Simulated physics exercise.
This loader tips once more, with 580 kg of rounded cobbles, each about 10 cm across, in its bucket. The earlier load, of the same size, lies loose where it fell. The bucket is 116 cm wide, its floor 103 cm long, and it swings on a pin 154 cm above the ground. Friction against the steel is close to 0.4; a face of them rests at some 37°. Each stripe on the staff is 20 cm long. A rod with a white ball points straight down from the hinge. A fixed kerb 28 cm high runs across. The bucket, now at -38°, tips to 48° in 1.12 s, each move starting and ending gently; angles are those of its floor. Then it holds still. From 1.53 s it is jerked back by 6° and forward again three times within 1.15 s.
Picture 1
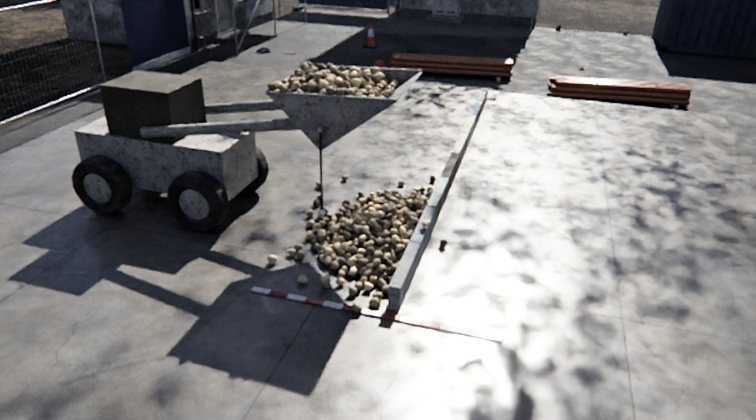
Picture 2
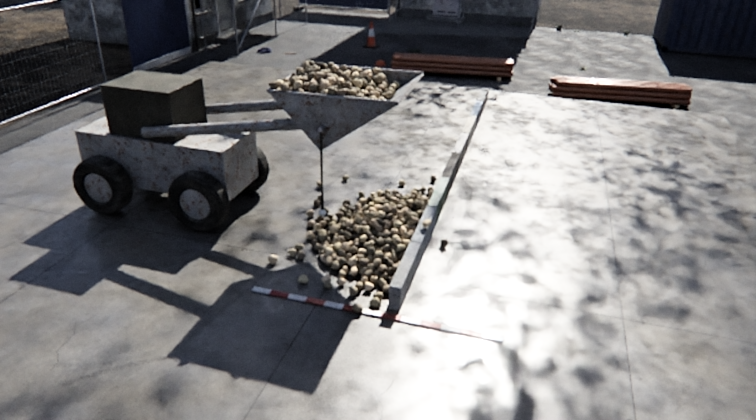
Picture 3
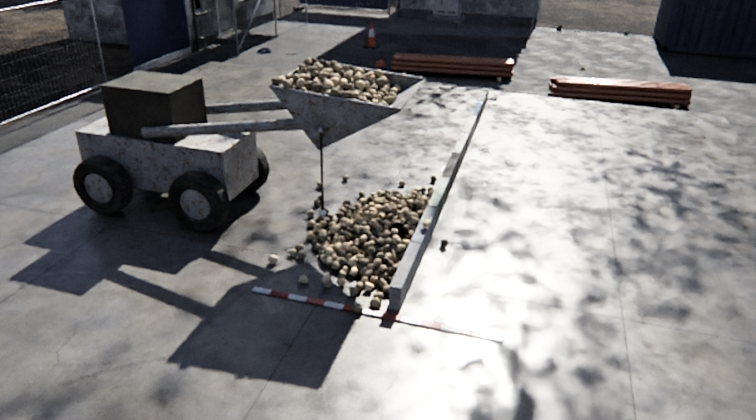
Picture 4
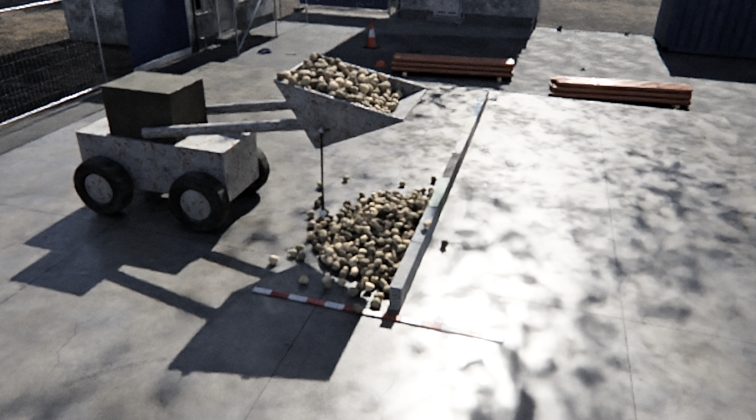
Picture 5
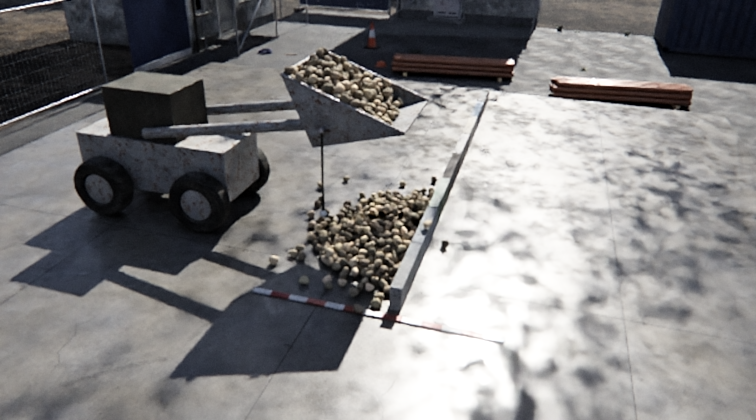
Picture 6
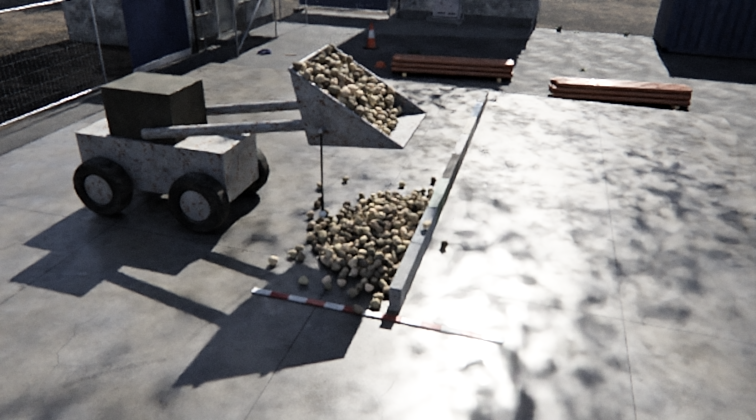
A sunlit concrete yard, edged by a fence and dark blue containers, is seen from above by a camera that stays still. A grey wheeled loader at left holds a bucket of pale rounded stones above a loose pile against a low grey kerb, with a red-and-white staff in front and reddish-brown beams behind. The bucket tilts forward, its front edge swinging down and its back rising, while the loader stays put.
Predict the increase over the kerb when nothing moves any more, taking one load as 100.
About 36 per cent.
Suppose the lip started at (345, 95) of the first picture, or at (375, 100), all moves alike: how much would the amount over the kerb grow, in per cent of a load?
About 0 and 15 per cent.
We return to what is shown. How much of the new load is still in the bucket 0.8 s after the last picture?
Roughly 35 per cent is still inside.
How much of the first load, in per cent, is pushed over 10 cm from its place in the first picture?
About 10 per cent.
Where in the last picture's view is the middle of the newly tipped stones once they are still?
Their middle is at about (413, 228).
Then, 0.4 s after the last picture the floor is at 35°; in per cent of one load, 99 in the bucket, 101 on this side of the kerb; the foremost stones are at (422, 234).
Then, 0.8 s after the last picture the floor is at 48°; in per cent of one load, 35 in the bucket, 163 on this side of the kerb, 3 over the kerb; the foremost stones are at (436, 221).
Then, 2.7 s after the last picture the floor is at 48°; in per cent of one load, 0 in the bucket, 164 on this side of the kerb, 36 over the kerb; the foremost stones are at (607, 273).
Then, 5.5 s after the last picture the floor is at 48°; in per cent of one load, 0 in the bucket, 164 on this side of the kerb, 36 over the kerb; the foremost stones are at (607, 273). Net gain over the kerb, 36.
